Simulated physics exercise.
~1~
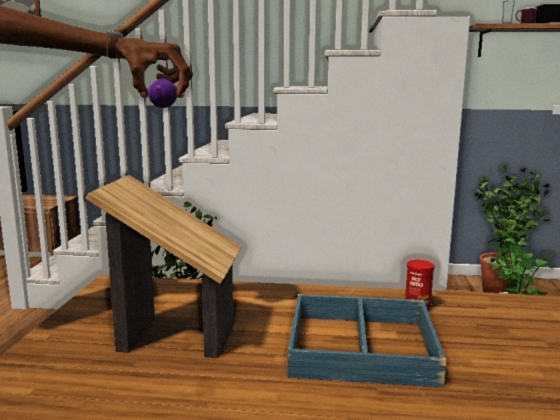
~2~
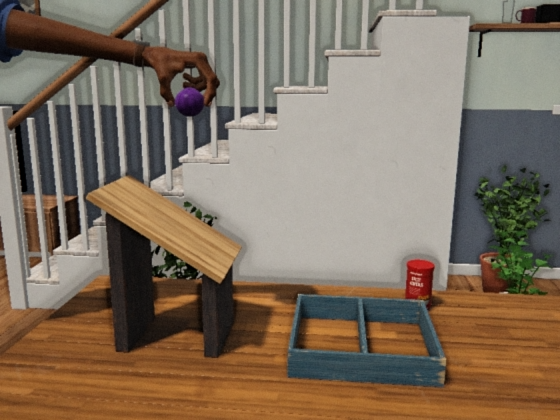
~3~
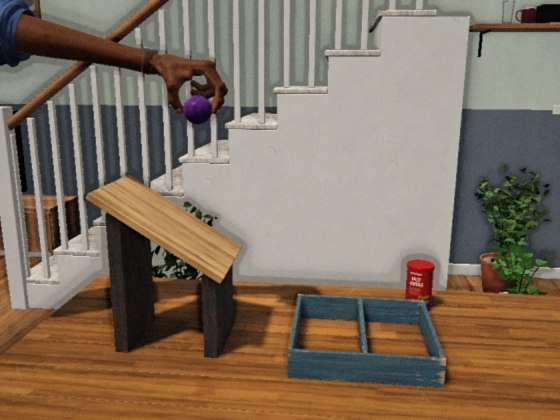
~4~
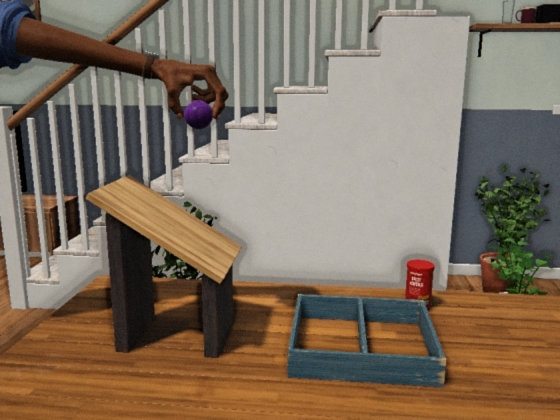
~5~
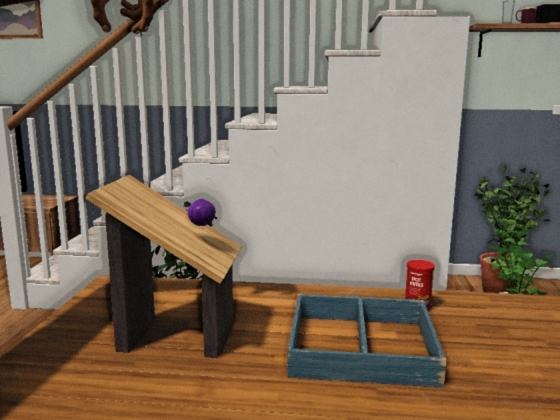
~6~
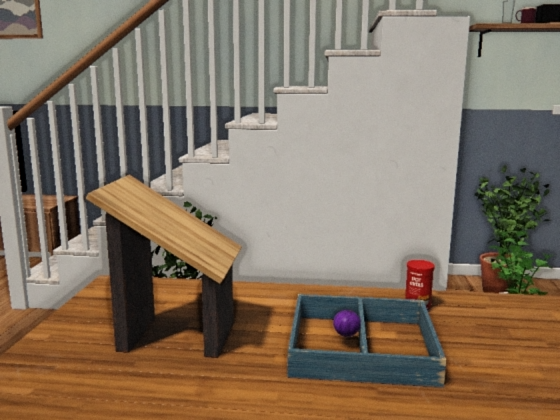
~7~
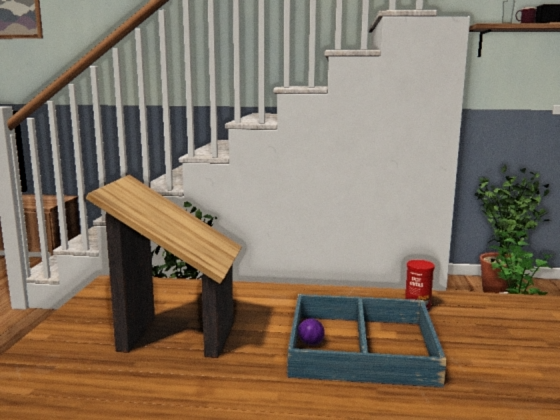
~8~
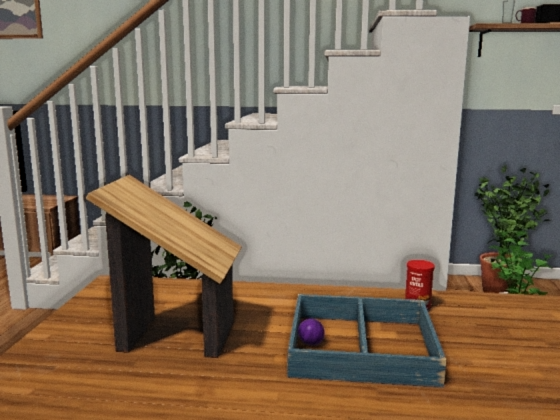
A hand held a small purple ball, perhaps an onion, above a slanted wooden board, moved it right and let go, and it ended up in the nearer bay of a blue tray, shifting left before resting there while a red tin stayed put.
